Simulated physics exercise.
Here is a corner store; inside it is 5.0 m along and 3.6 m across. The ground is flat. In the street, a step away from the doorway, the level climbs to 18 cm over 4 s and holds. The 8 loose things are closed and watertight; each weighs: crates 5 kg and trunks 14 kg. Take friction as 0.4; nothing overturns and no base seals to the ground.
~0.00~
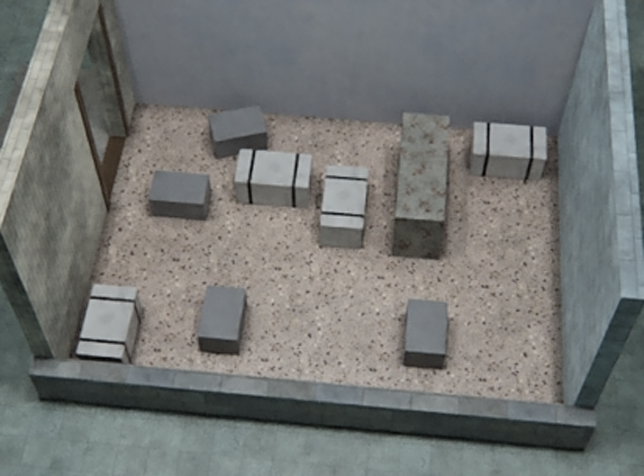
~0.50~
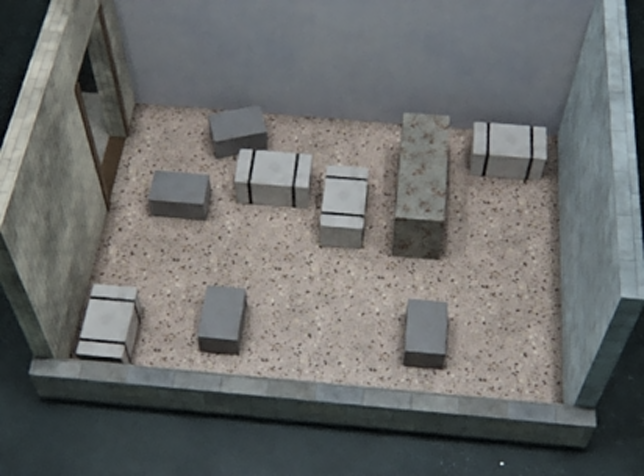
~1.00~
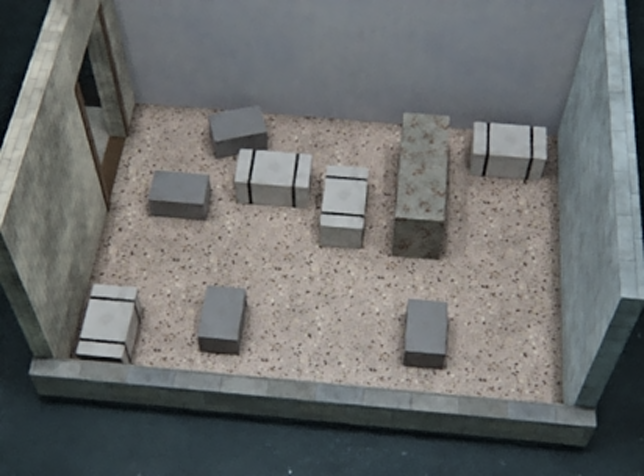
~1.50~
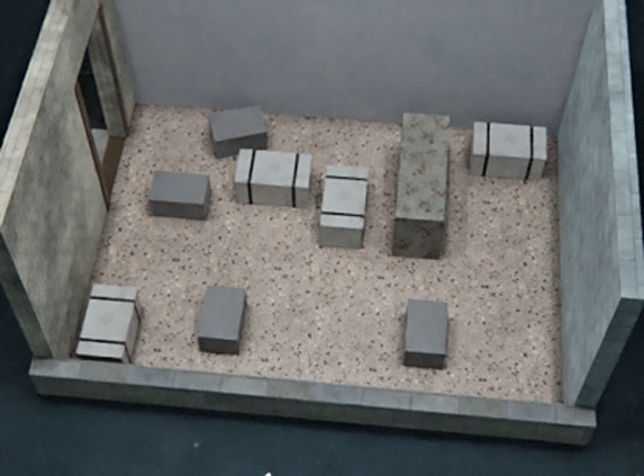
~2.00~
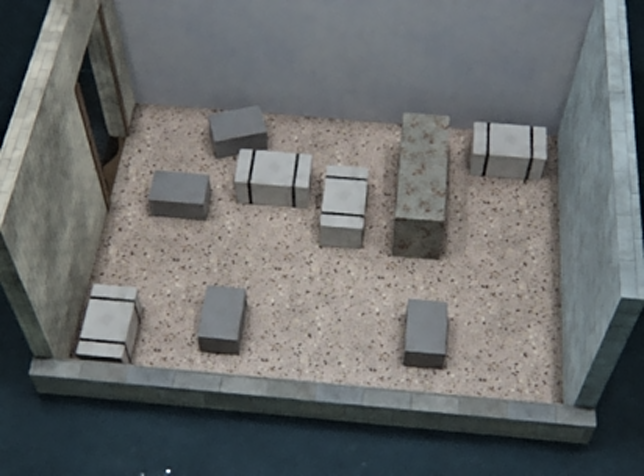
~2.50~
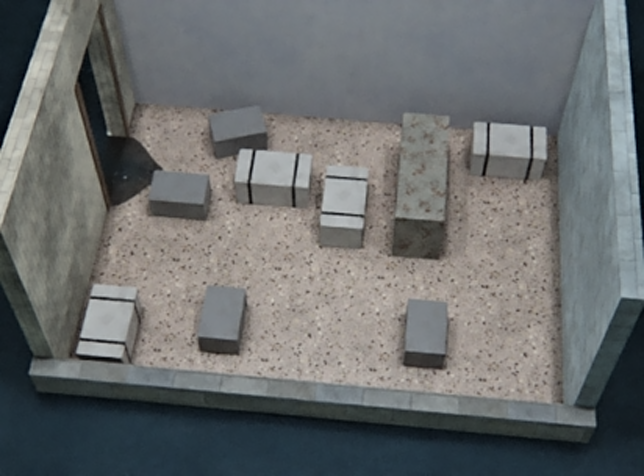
In a corner store, dark water starts in through the left doorway while the boxes stay still.
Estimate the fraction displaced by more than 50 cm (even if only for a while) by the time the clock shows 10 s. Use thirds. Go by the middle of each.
Share: At least two thirds.
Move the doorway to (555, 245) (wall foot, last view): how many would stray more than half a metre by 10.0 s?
Then 3.
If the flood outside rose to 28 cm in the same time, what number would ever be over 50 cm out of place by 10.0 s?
Then 7.
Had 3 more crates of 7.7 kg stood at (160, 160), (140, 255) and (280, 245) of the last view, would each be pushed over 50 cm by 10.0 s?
In that order: Over, under, over.
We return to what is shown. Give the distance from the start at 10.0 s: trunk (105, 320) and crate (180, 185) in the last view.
In that order: 0 cm, 400 cm.
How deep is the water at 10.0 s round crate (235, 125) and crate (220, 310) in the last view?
About 9 and 3 cm.
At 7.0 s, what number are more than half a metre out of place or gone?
I count 2.
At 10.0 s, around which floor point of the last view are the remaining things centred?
At about (370, 283).
After 3.5 s 0 of 8 are over 50 cm from their spots; 0 afloat.
After 4.5 s 1 of 8 are over 50 cm from their spots; 0 afloat.
After 7.0 s 2 of 8 are over 50 cm from their spots; 3 afloat.
After 10.0 s 6 of 8 are over 50 cm from their spots, and 6 have been at some point; 5 afloat.
